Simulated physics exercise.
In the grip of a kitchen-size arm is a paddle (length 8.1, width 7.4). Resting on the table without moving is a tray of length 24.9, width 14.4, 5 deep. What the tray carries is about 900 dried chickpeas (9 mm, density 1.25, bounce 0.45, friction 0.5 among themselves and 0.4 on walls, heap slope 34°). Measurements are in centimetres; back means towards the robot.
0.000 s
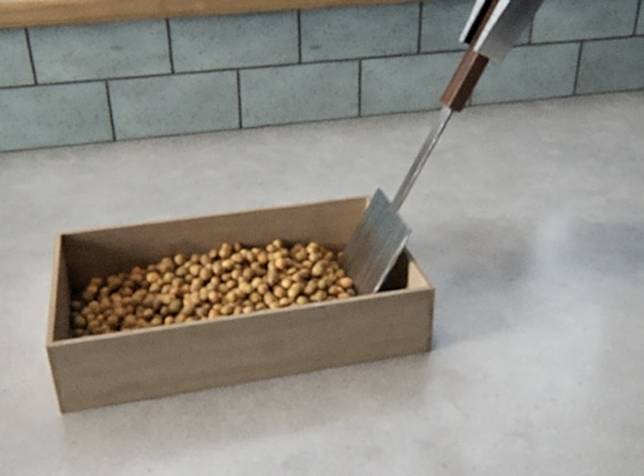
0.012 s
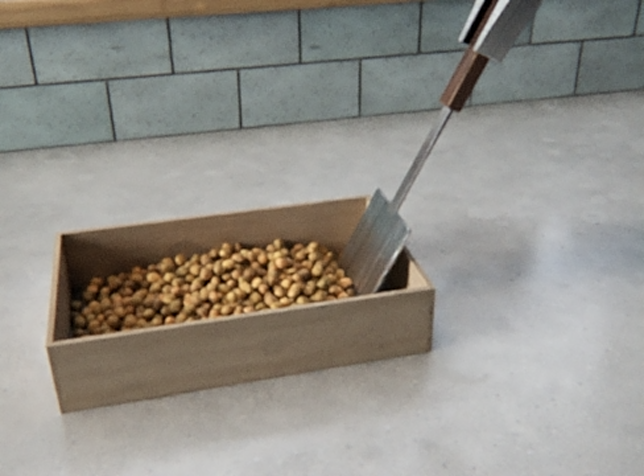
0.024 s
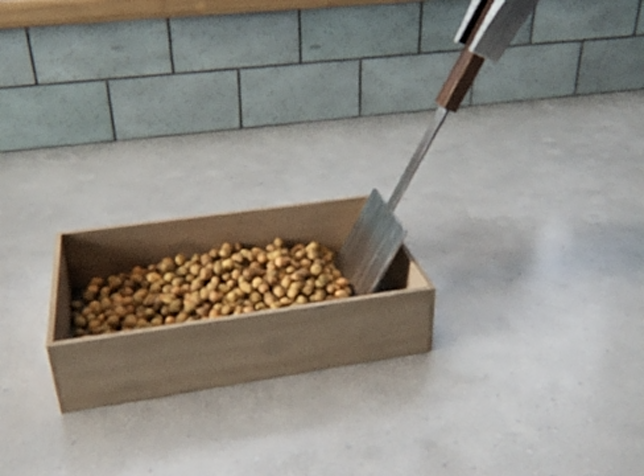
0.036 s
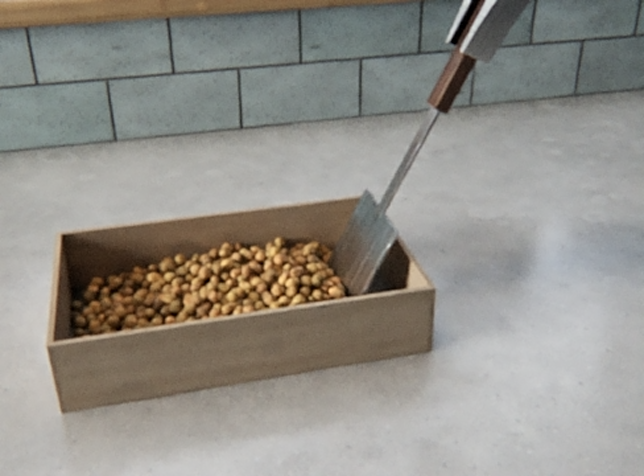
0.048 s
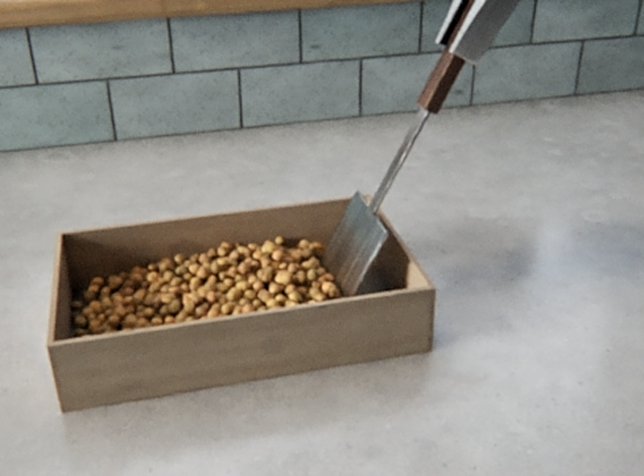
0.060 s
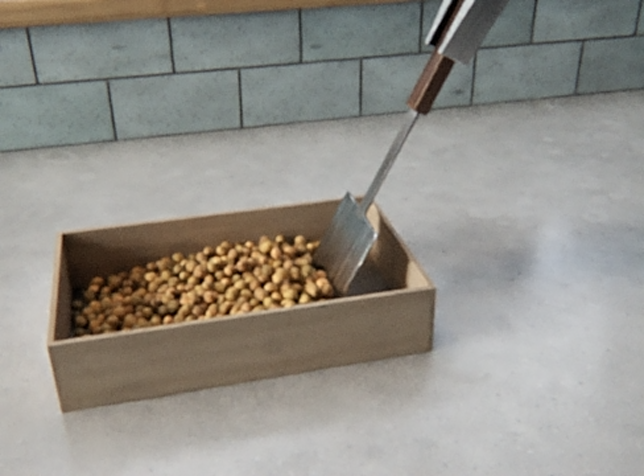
A long, open wooden tray heaped with golden-brown dried chickpeas sits on a pale grey countertop, seen from slightly above with blue-grey tiles and a wooden strip behind. A flat metal paddle with a thin shaft and dark brown grip leans into the tray's right end from the upper right. The paddle slides slowly a short way left, pressing against the chickpeas, while the tray and camera stay still.
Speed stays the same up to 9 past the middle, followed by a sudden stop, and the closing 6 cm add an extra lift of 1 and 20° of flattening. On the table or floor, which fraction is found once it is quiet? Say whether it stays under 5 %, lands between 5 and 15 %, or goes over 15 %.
It stays under 5 %.
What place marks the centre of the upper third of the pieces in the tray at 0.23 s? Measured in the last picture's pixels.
It is centred close to (163, 287).
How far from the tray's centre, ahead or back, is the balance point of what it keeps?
Some 5.5 cm ahead of the centre.
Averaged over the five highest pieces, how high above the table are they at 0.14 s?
Somewhere near 6 cm, I'd say.
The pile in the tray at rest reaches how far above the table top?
Near 6.0 centimetres high.
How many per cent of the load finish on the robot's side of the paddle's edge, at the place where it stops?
Some 60 percent of the load.
After 0.14 s, sloping 63°, highest piece 6 above the table; 900 in the tray.
After 0.23 s, sloping 57°, highest piece 8 above the table; 900 in the tray.
After 0.47 s, sloping 43°, highest piece 6 above the table; 885 in the tray, 15 on the table or floor.
After 1.52 s, sloping 43°, highest piece 6 above the table; 885 in the tray, 15 on the table or floor.
At rest, 885 in the tray, 15 on the table or floor. That is 2 % on the table or floor.
